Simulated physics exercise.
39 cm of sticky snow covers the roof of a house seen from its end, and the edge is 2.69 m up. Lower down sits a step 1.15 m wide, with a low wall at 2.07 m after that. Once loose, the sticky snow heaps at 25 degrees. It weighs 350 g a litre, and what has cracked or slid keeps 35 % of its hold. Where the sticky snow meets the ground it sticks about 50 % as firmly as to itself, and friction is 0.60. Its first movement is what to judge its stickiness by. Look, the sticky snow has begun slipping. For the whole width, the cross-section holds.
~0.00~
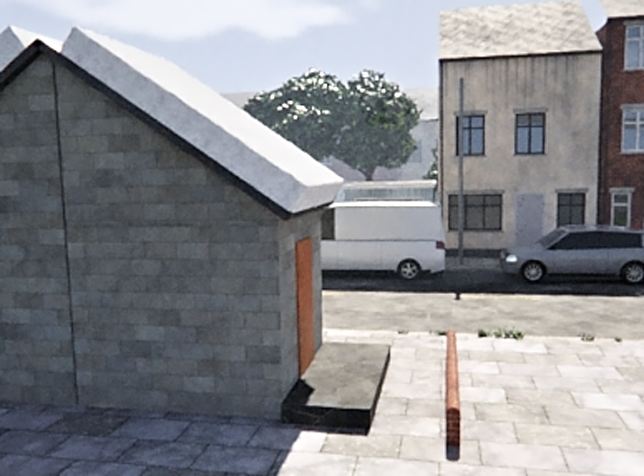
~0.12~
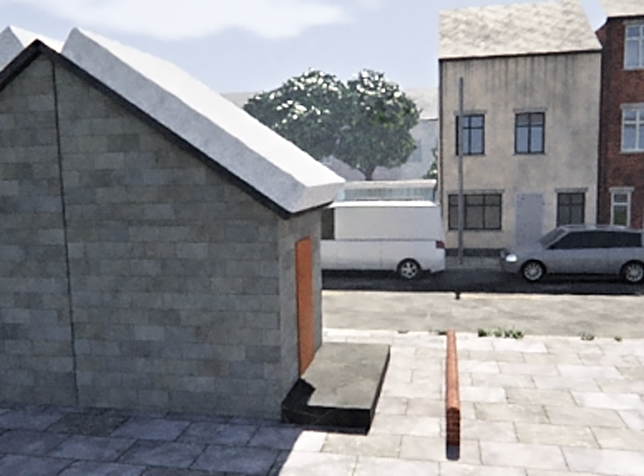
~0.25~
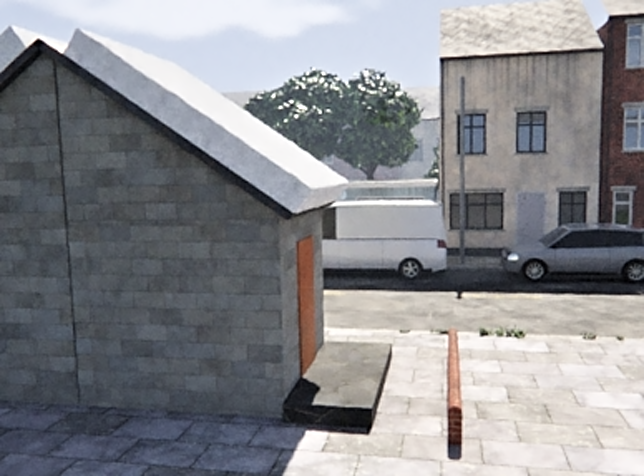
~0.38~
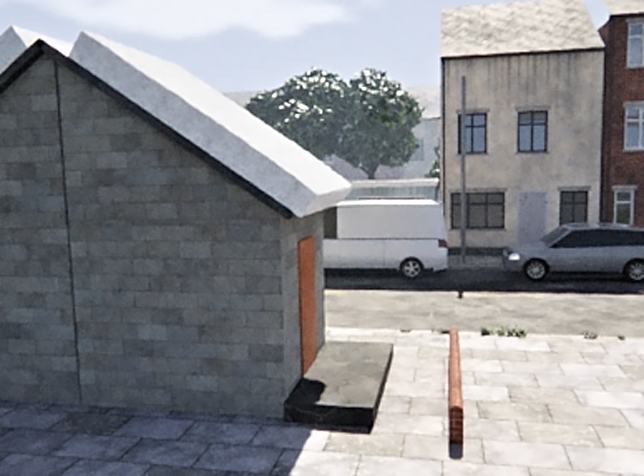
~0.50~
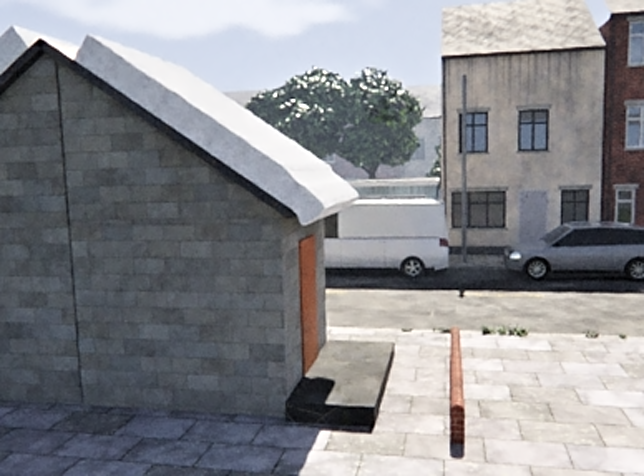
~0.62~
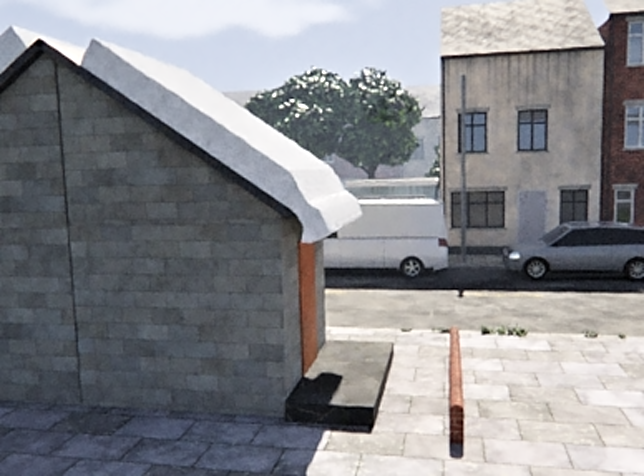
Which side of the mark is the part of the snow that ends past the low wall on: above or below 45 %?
It is below.
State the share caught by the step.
Estimate: Around 25 %.
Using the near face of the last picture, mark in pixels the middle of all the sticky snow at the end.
The spot is somewhere around (442, 408).
After 1.06 s, 85 % is still on the roof and 0 % is past the low wall.
After 1.57 s, 61 % is still on the roof and 0 % is past the low wall.
After 2.09 s, 22 % is still on the roof and 1 % is past the low wall.
After 2.60 s, none is still on the roof and 21 % is past the low wall.
After 3.80 s, none is still on the roof and 30 % is past the low wall.
